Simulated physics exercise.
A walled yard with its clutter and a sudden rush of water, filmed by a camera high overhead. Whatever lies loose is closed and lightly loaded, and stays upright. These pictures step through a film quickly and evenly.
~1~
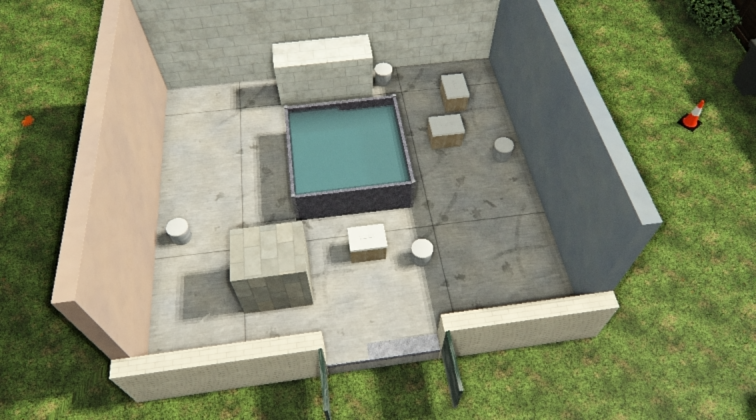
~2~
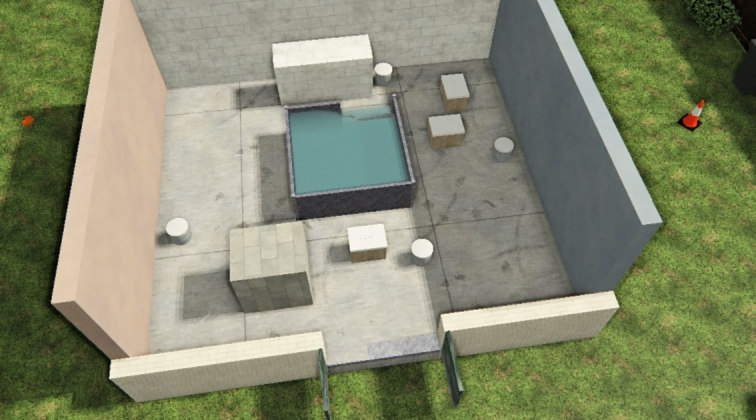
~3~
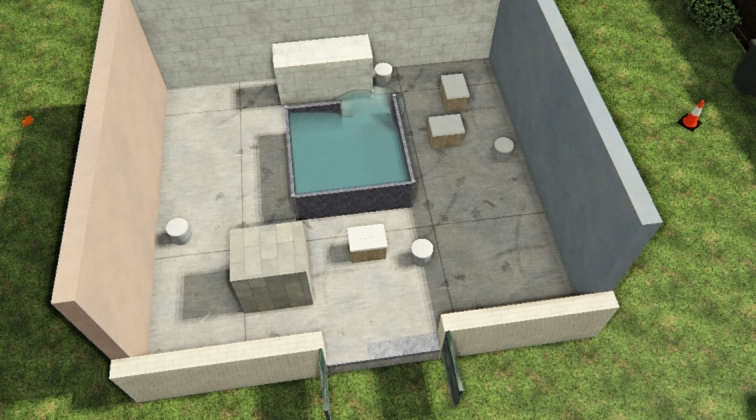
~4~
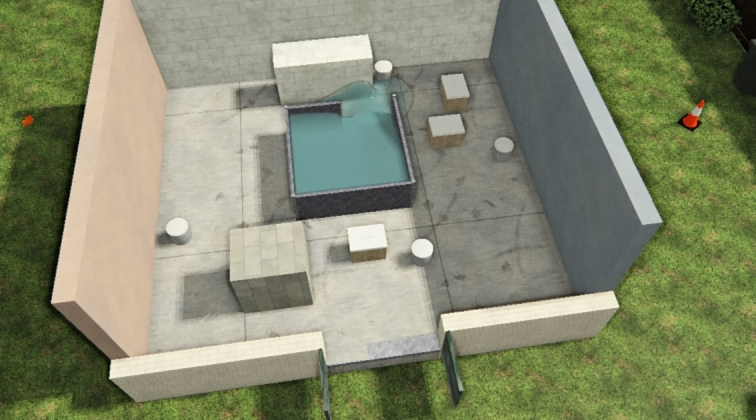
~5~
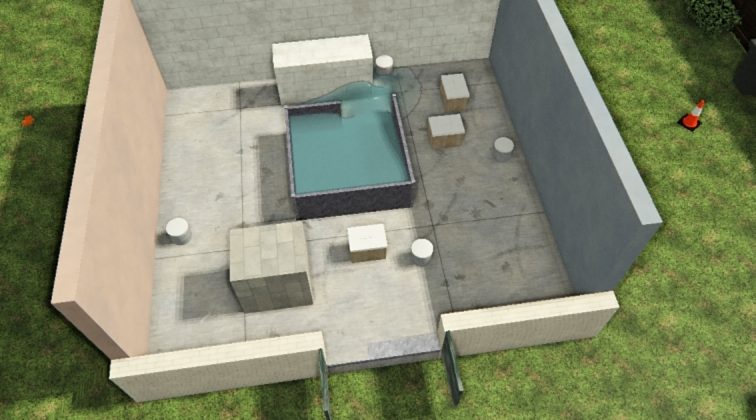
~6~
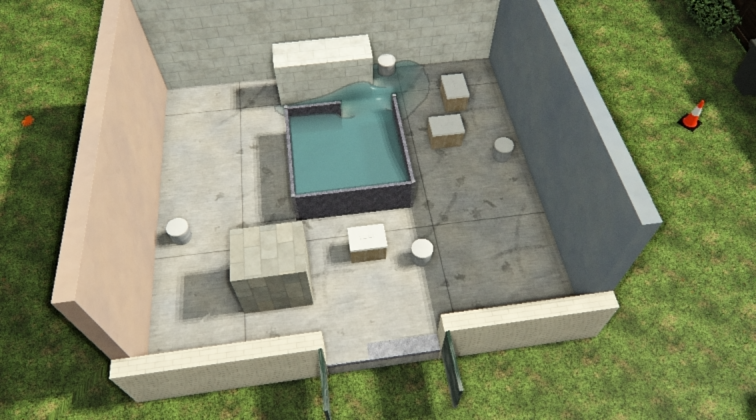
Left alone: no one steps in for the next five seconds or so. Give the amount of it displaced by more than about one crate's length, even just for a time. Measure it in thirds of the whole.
The share is one to two thirds of the whole.
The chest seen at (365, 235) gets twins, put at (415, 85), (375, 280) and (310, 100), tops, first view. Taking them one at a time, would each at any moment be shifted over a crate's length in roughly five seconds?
So, in order, the copies go a long way, nowhere much, a long way.
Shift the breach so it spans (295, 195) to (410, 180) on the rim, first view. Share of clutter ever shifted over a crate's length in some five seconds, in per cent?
Result: Close to 60 %.
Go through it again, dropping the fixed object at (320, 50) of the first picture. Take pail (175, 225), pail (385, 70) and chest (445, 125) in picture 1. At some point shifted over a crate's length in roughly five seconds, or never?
One by one: Got displaced, got displaced, stayed put.
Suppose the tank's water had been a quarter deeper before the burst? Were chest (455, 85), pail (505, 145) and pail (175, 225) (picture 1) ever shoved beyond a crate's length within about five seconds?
Per item, in order: Cleared the mark; cleared the mark; cleared the mark.
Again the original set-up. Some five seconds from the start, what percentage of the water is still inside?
My figure is 100 per cent.
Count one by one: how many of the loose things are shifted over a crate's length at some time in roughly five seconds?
Number: 4.
A moment on, 0 of 7 are well off their spots; 1 afloat.
Next, 1 of 7 are well off their spots; 1 afloat.
Later, 2 of 7 are well off their spots; 1 afloat.
In the end, 4 of 7 are well off their spots, and 4 have been at some point; 2 afloat.
